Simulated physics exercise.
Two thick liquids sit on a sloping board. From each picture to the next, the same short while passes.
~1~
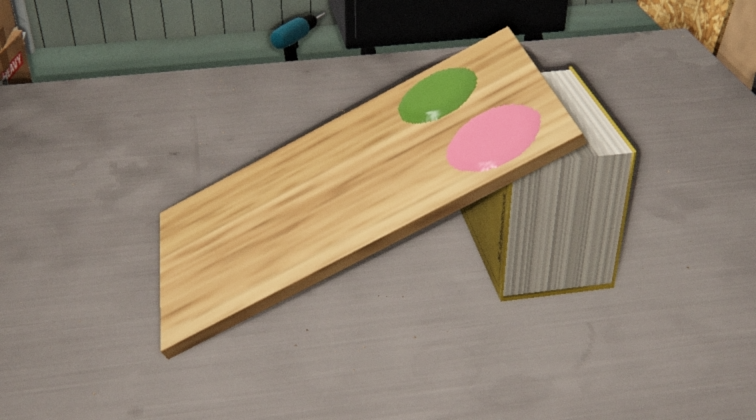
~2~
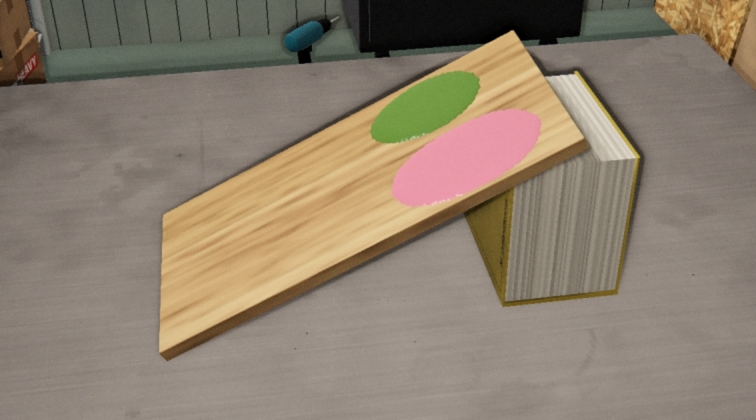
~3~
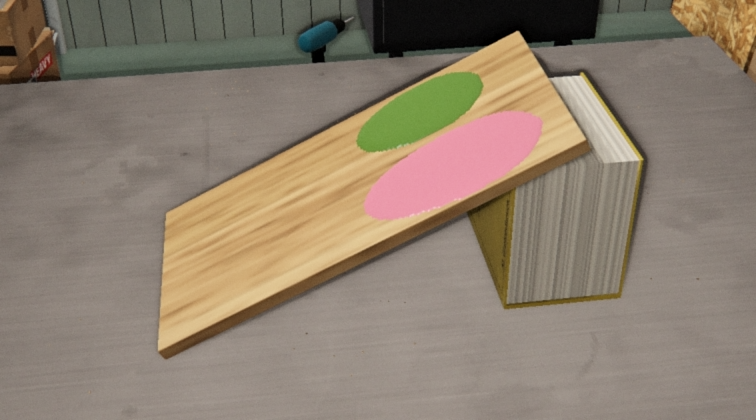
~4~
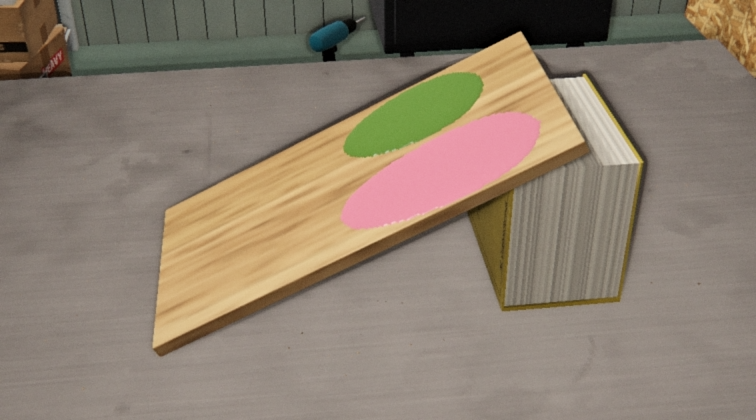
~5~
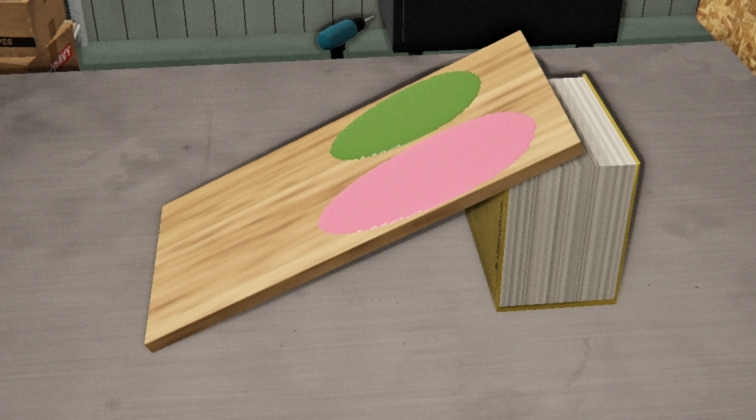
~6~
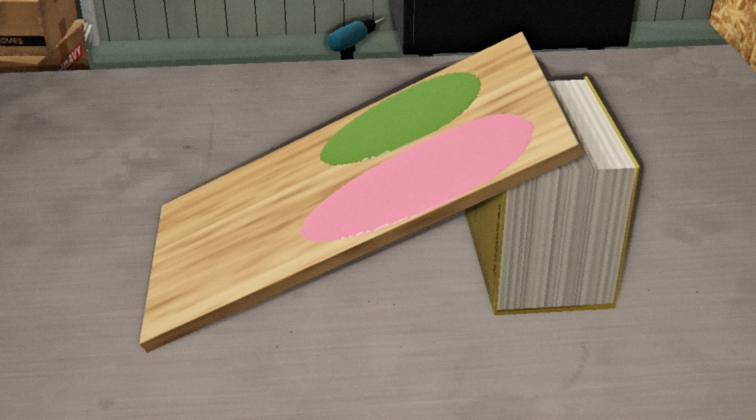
A wooden board sloped down to the left from a thick book on a gray table, while green and pink puddles on it stretched slowly down the slope, the pink one spreading a little farther.
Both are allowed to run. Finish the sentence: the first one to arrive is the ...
The first one to arrive is the nearer one.
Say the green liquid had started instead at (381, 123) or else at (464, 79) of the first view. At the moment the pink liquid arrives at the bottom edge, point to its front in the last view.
First start: (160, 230). Second start: (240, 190).
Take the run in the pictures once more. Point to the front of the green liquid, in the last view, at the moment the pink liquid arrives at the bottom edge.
Roughly (224, 201).
A moment on, the pink liquid is three quarters of the way down; the green liquid is three quarters of the way down.
Further on, the pink liquid is close to the edge; the green liquid is three quarters of the way down.
When it is over, the pink liquid is at the low edge; the green liquid is three quarters of the way down.
